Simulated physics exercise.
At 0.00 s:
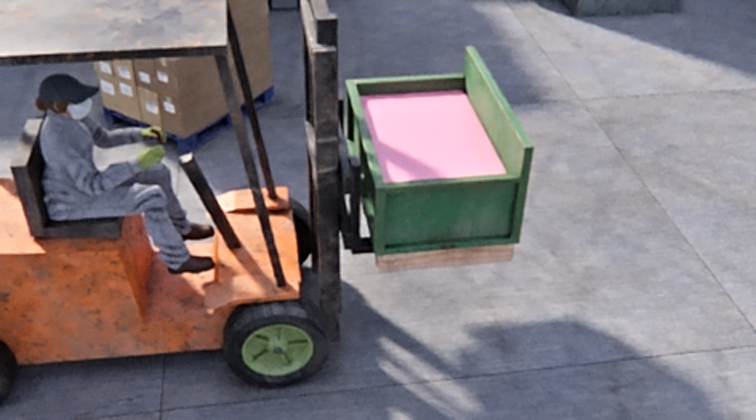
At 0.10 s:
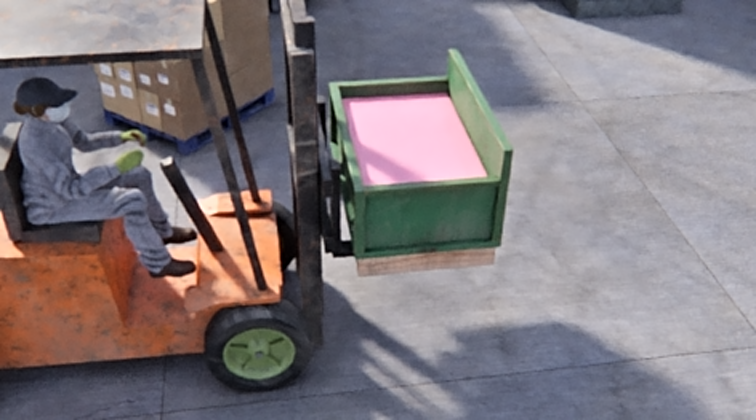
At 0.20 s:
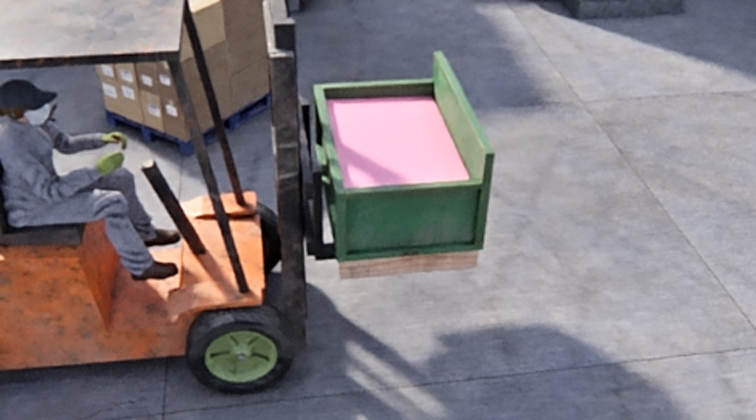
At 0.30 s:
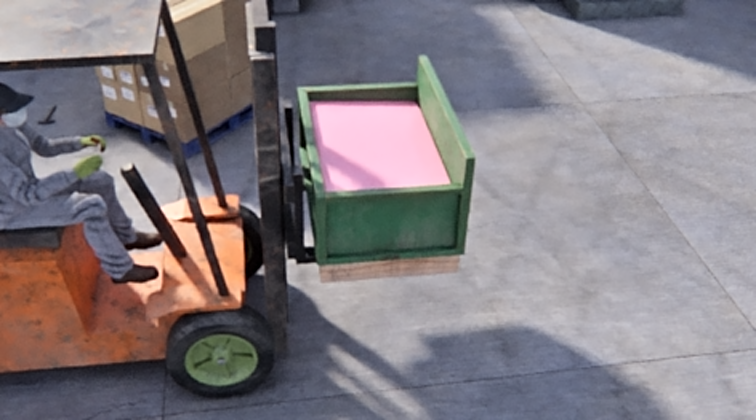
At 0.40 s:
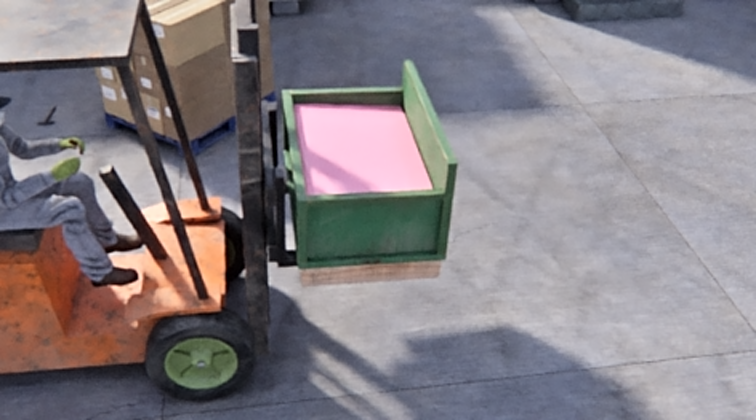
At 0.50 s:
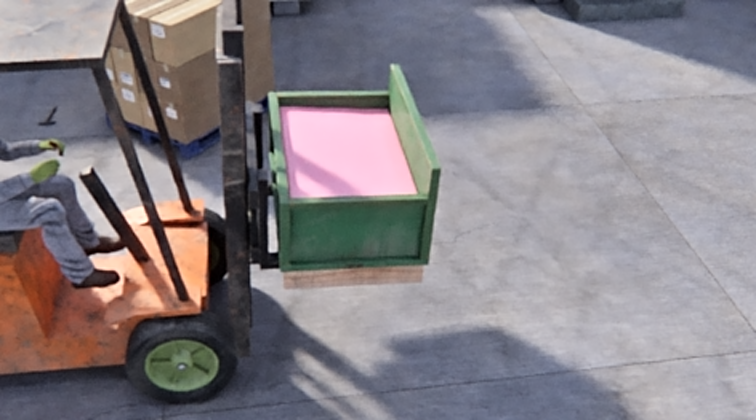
An orange forklift with green-hubbed wheels backs steadily leftward across a grey concrete yard, seen from above and to the side by a still camera. Its driver, in grey overalls, a dark cap and yellow-green gloves, sits at left before stacked cardboard boxes and slides partly out of view. On the right, the raised green trough of pink liquid travels along, tilting slightly forward, while the liquid's surface barely changes.
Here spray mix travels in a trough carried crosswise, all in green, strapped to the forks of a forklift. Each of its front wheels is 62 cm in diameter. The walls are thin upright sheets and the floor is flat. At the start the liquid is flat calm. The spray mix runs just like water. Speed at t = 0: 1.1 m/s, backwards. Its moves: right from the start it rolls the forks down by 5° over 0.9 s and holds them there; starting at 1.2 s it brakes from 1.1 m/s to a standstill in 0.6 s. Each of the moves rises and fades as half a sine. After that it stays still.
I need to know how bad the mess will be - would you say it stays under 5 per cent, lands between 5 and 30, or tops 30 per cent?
I would say it stays under 5 per cent.
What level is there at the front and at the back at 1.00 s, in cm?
Level, front = 38 cm; level, back = 26 cm.
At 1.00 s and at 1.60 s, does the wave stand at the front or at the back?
It sits at the forward end first, and later at the rearward end.
After 1.00 s it stands 26 cm high behind and 38 cm in front; all of it is still inside.
After 1.60 s it stands 42 cm high behind and 22 cm in front; all of it is still inside.
After 2.30 s it stands 19 cm high behind and 45 cm in front; 2 per cent has gone over the back.
After 4.78 s 3 per cent has gone over the back, 8 of 246 litres.
